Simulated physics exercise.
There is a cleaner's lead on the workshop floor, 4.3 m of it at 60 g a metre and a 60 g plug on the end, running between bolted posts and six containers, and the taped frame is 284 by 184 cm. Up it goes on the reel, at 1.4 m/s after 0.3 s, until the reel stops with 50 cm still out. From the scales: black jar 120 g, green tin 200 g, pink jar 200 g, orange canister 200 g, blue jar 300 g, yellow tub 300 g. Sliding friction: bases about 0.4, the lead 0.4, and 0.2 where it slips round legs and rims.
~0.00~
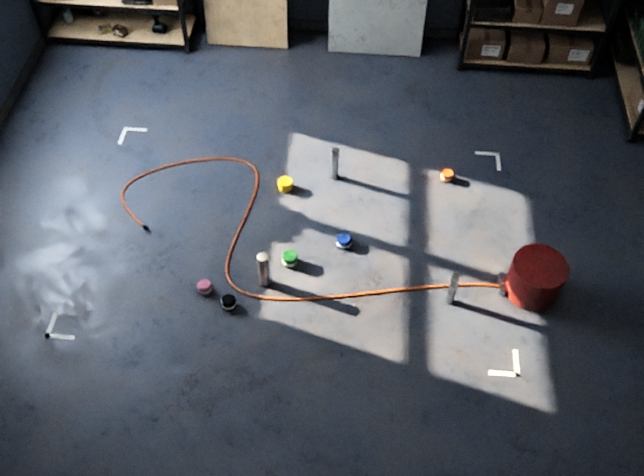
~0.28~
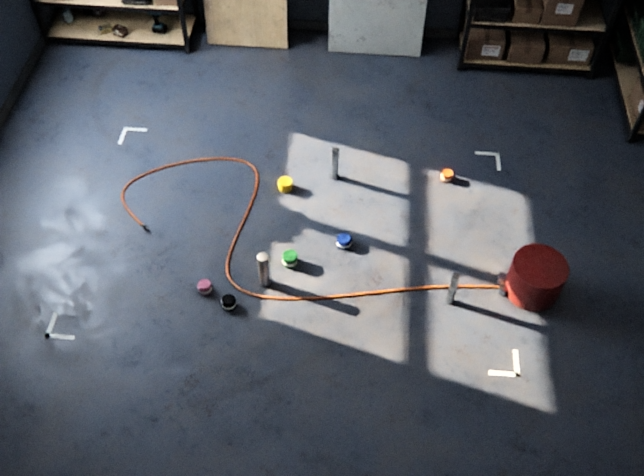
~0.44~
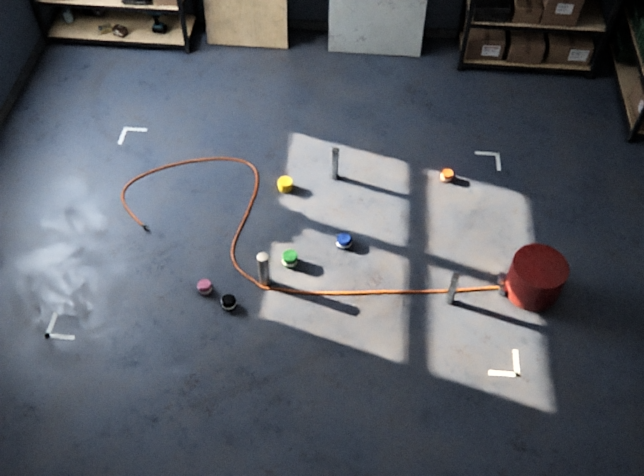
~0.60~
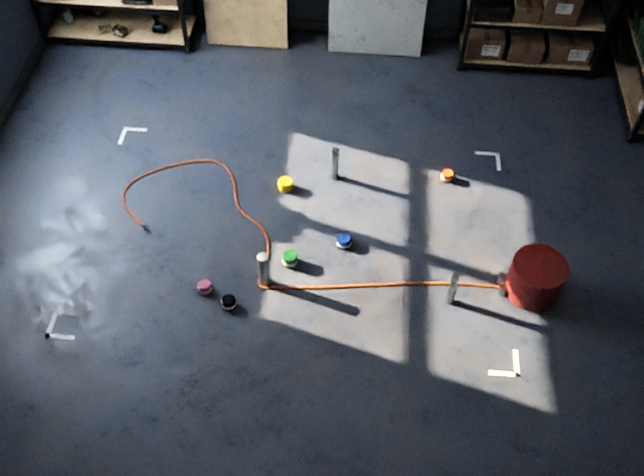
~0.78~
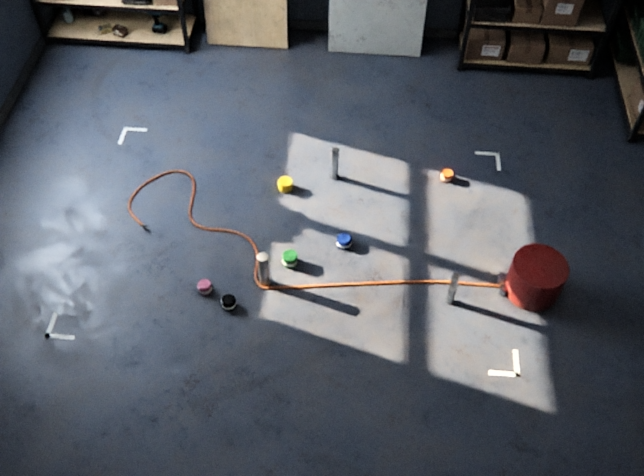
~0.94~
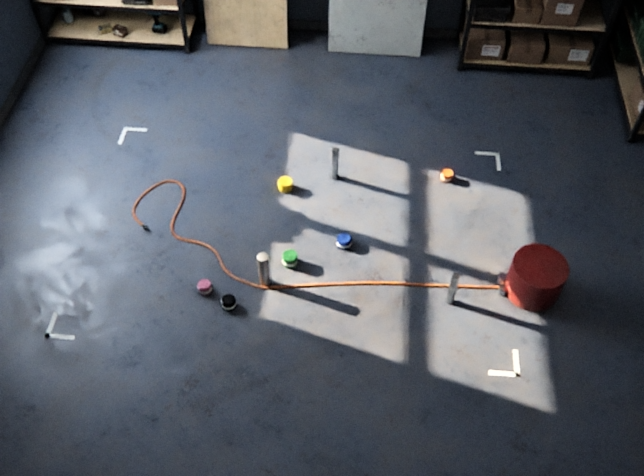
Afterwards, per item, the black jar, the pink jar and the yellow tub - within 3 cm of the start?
Black jar - yes, pink jar - yes, yellow tub - yes.
At 1.5 s, plug at (144, 226); nothing else has moved.
At 2.1 s, plug at (234, 281); nothing else has moved.
At 2.7 s, plug at (357, 298); nothing else has moved.
At 3.3 s, plug at (443, 298); nothing else has moved.
At 4.1 s, plug at (443, 298); yellow tub 0 cm off its start at (285, 181), pink jar 0 cm off its start at (204, 284), black jar 0 cm off its start at (228, 299).
